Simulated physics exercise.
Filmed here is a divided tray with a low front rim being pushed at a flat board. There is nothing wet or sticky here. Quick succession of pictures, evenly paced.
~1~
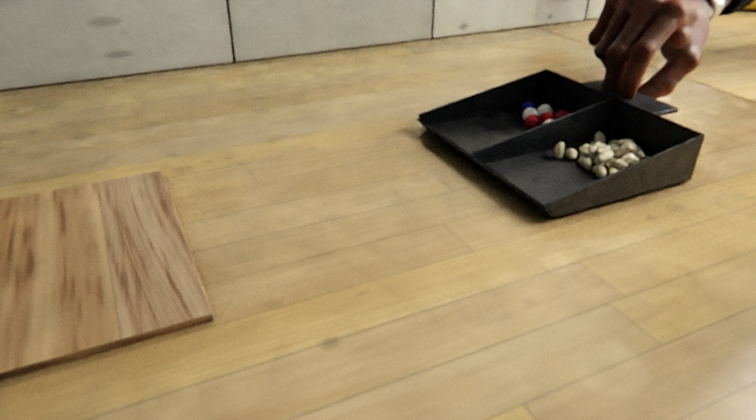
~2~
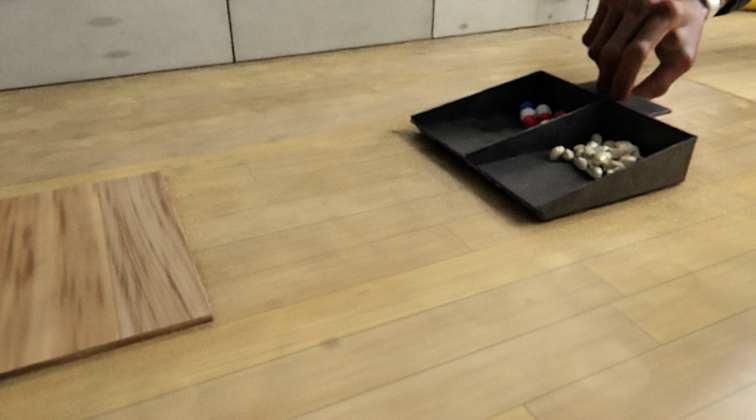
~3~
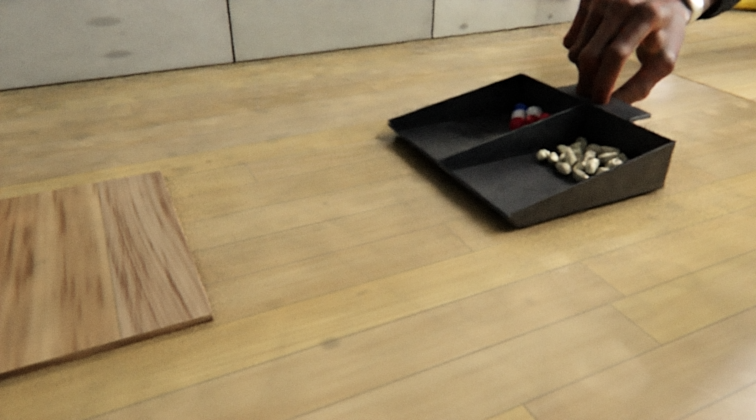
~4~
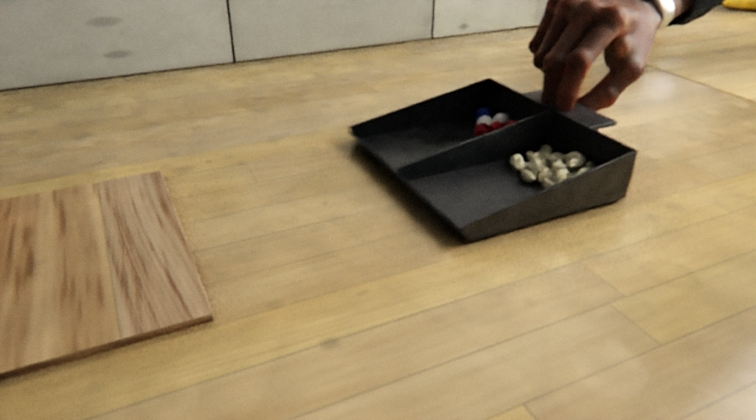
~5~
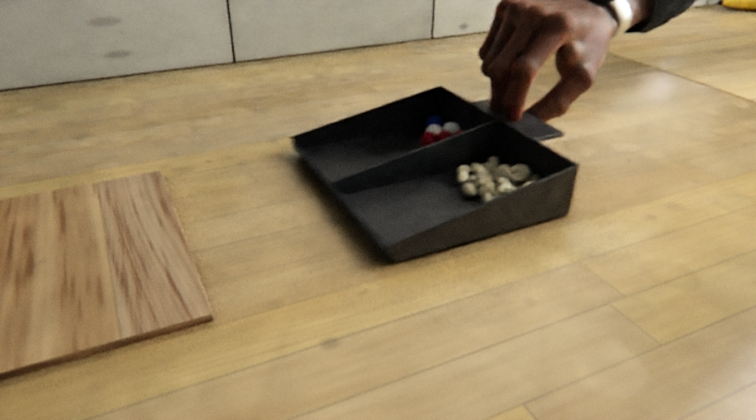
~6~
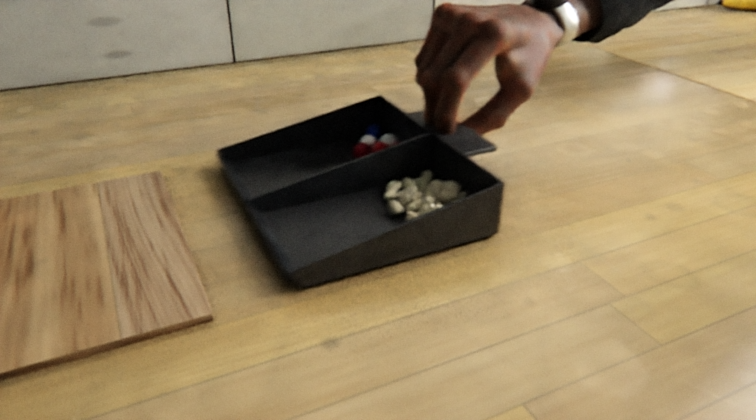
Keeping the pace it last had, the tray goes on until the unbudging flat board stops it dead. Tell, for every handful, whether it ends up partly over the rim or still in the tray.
Near handful - partly over the rim, far handful - partly over the rim.
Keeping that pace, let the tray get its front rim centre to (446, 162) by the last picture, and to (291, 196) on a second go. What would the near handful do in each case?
Try one: It stays put inside. Try two: It spills some.
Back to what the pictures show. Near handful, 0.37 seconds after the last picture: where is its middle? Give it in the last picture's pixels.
Close to pixel (211, 250).
Then, 0.03 s later than the last frame, tray still sliding, front rim near (206, 214); near handful all inside; far handful all inside.
Then, 0.16 s later than the last frame, tray stopped at the flat board; near handful just a few out of the tray; far handful about a tenth out of the tray.
Then, 0.37 s later than the last frame, tray stopped at the flat board; near handful roughly a third out of the tray; far handful the larger part out of the tray.
When it is over, tray stopped at the flat board; near handful roughly a third out of the tray; far handful the larger part out of the tray.
